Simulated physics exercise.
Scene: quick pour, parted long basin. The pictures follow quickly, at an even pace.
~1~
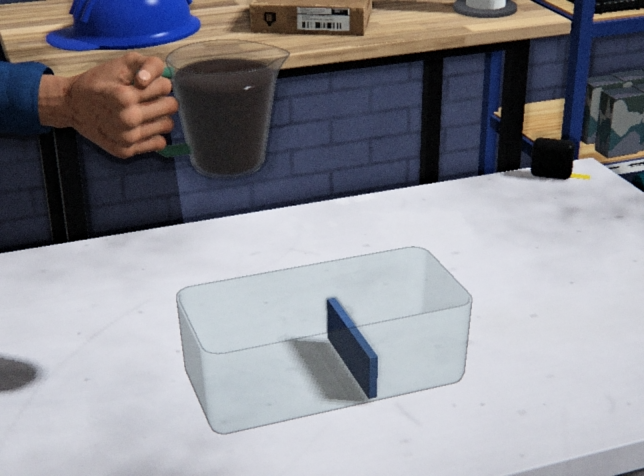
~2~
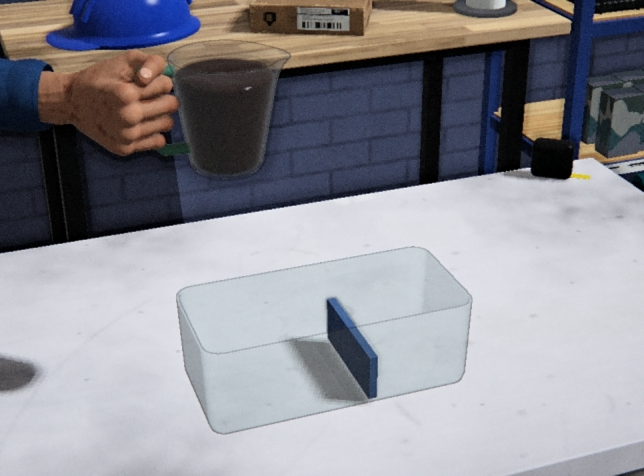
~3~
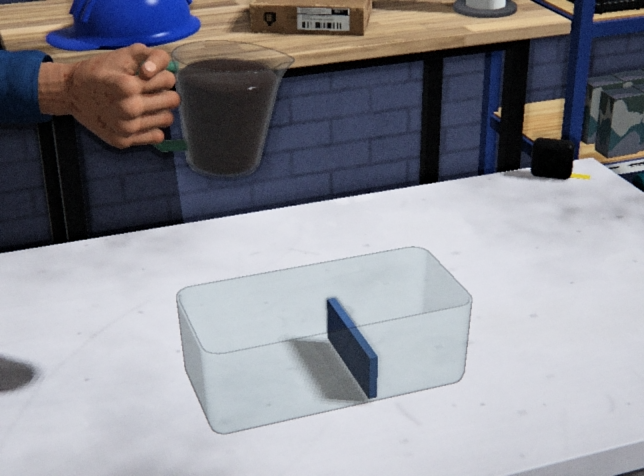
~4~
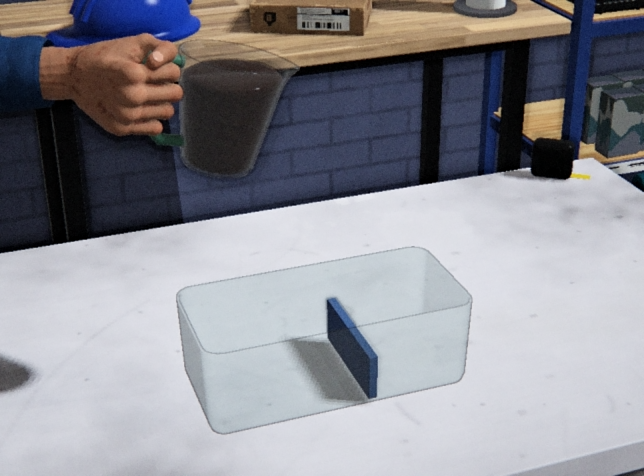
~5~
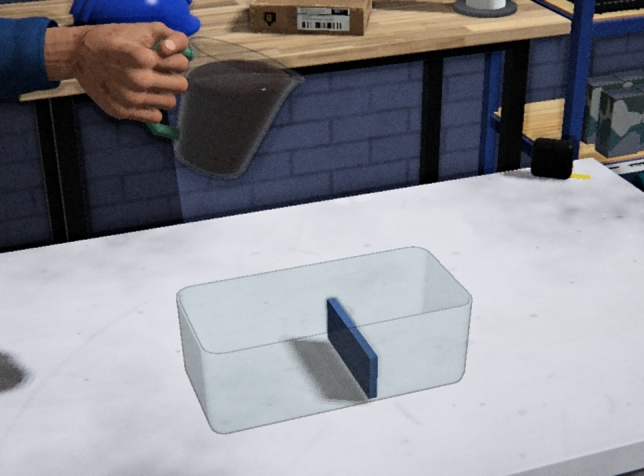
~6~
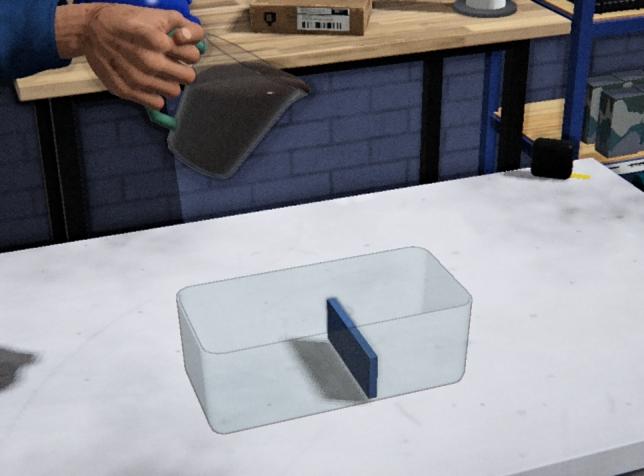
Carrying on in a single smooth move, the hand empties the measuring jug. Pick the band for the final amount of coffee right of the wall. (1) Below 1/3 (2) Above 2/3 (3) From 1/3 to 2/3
(3) From 1/3 to 2/3.
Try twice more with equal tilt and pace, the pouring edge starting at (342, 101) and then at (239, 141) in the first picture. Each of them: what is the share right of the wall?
Close to 85 in a hundred, and close to 5 in a hundred.
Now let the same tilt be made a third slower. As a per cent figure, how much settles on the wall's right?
Around 70 in a hundred.
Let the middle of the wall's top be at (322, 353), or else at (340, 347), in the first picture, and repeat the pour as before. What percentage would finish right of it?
85 per cent first, then 75 per cent.
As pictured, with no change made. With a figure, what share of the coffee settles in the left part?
Close to 40 in a hundred.
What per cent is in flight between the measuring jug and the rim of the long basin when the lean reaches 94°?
40 %.
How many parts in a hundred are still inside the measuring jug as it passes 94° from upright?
50 in a hundred.
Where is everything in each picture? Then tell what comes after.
In the first picture, it leans 0°; its right rim is at (289, 51); the coffee meets the walls at (173, 78) and (271, 66); the long basin's rim runs from (189, 323) to (448, 274); the wall's top is at (351, 328).
In the second picture, it leans 1°; its right rim is at (290, 52); the coffee meets the walls at (175, 77) and (272, 67).
In the third picture, it leans 6°; its right rim is at (294, 57); the coffee meets the walls at (178, 75) and (274, 68).
In the fourth picture, it leans 13°; its right rim is at (299, 65); the coffee meets the walls at (182, 76) and (281, 71).
In the fifth picture, it leans 22°; its right rim is at (304, 77); the coffee meets the walls at (186, 81) and (292, 73).
In the sixth picture, it leans 32°; its right rim is at (307, 91); the coffee meets the walls at (187, 92) and (301, 81); 1 per cent is over the edge.
A moment on, the measuring jug is tipped on its side and 48 per cent is still to pour, 0 is left of the wall and 13 right of it.
Next, the measuring jug is tipped right over and 5 per cent is still to pour, 19 is left of the wall and 51 right of it.
Then the measuring jug is tipped right over and 0 per cent is still to pour, 41 is left of the wall and 54 right of it.
Later the measuring jug is tipped right over and 0 per cent is still to pour, 42 is left of the wall and 55 right of it.
In the end 42 per cent lies left of the wall, 54 right of it and 4 outside.
